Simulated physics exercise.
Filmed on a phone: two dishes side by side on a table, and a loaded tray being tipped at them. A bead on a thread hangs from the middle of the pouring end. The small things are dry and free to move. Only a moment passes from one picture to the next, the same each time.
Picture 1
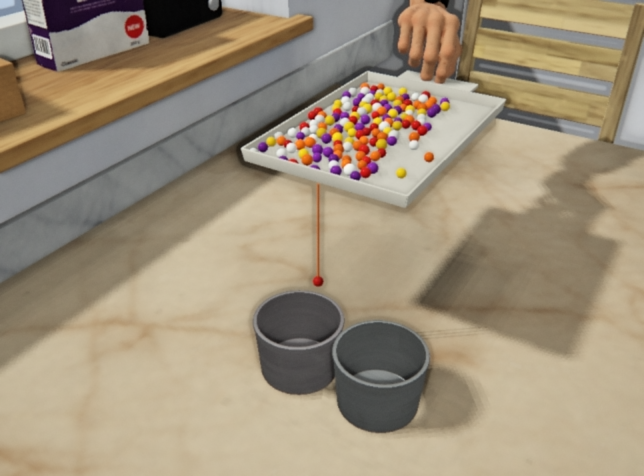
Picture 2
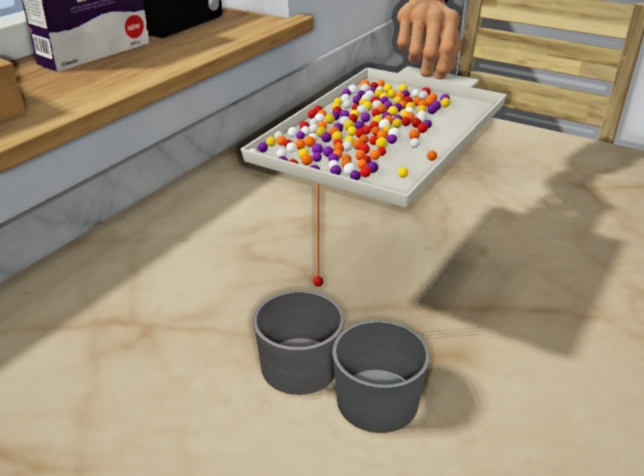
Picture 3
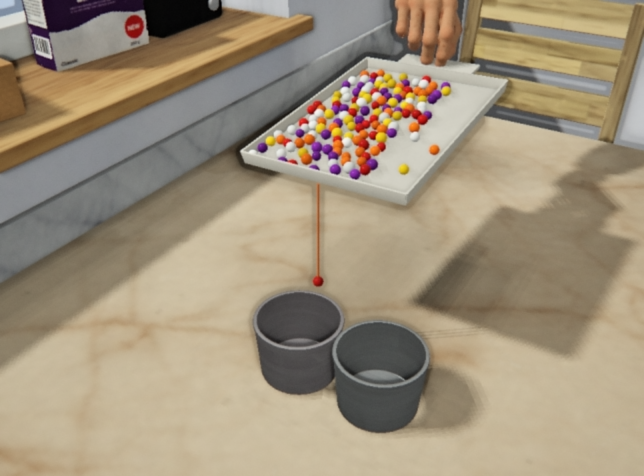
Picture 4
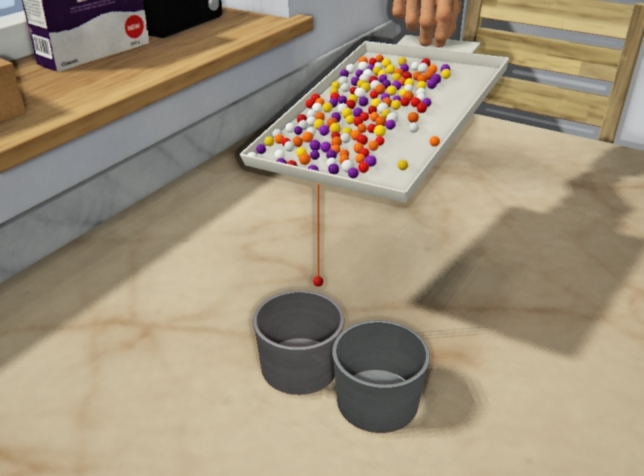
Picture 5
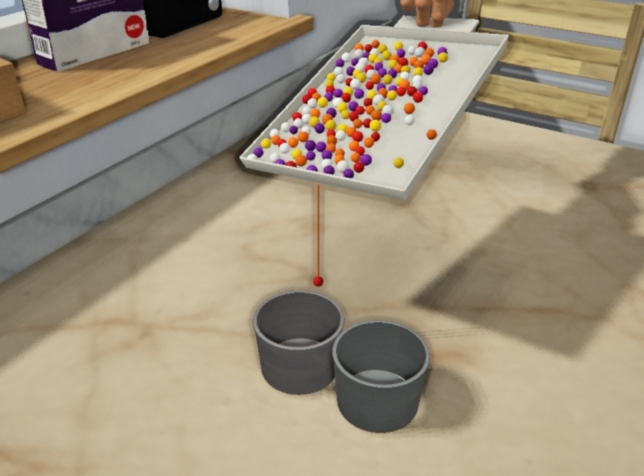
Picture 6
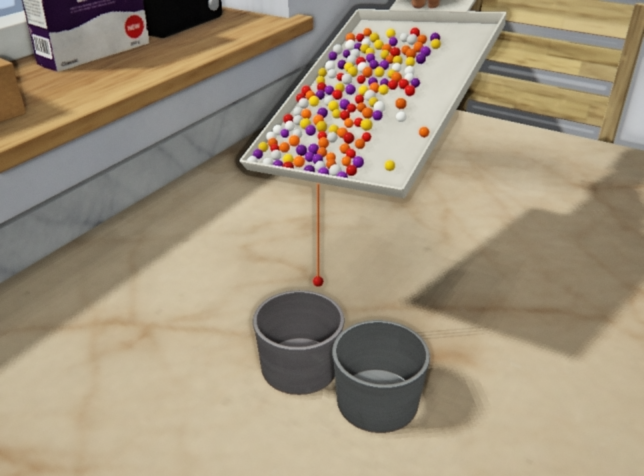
At the start, a hand holds a pale tray of colourful round beads above two dark grey dishes on a table, beside a hanging red bead. The hand raises the tray's far end, tilting it gradually steeper toward its lower left corner, and the beads shift slightly leftward across it.
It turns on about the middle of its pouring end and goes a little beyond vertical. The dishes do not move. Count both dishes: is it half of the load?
They take under half between them.
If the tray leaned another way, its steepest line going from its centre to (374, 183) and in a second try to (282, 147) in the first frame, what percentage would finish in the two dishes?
Near 70 % and 0 %.
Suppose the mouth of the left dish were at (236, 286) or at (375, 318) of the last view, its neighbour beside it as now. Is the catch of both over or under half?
At the first place over half, at the second below a half.
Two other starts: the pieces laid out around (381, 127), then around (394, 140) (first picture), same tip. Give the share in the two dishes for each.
In turn 20 and 20 in a hundred.
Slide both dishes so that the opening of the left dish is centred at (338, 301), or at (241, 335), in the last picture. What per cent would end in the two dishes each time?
Near 0 % and 10 %.
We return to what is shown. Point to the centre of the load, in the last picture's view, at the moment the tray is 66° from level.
Around (283, 143).
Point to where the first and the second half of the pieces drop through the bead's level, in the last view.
The first part at (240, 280); the rest at (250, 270).
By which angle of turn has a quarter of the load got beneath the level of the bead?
Around 85° of tilt.
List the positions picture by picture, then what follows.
In the first frame, corners of the pouring end (245, 148) and (406, 194), level; middle of the load (360, 128), round plastic beads; left dish (275, 364); right dish (358, 401); bead on its thread (318, 281).
In the second frame, corners of the pouring end (244, 149) and (406, 194), level; middle of the load (360, 126).
In the third frame, corners of the pouring end (244, 151) and (405, 192), tipped barely, lowest at the left corner; middle of the load (360, 121).
In the fourth frame, corners of the pouring end (243, 154) and (404, 190), tipped a little, lowest at the left corner; middle of the load (358, 113).
In the fifth frame, corners of the pouring end (243, 157) and (403, 188), tipped clearly, lowest at the left corner; middle of the load (354, 107), roughly a quarter on the move.
In the sixth frame, corners of the pouring end (243, 160) and (401, 187), tipped clearly, lowest at the left corner; middle of the load (345, 104), almost all on the move; left dish (275, 364); right dish (358, 401).
Just after the last frame, tray tipped steeply; the larger part on the tray; just a few outside both; about a tenth in the air.
A moment on, tray tipped past a quarter turn; about a tenth on the tray; about a tenth in the left dish; roughly two thirds outside both; roughly a quarter in the air.
Further on, tray tipped past a quarter turn; roughly a quarter in the left dish; the larger part outside both.
When it is over, tray tipped past a quarter turn; not one in the right dish; roughly a quarter in the left dish; the larger part outside both.
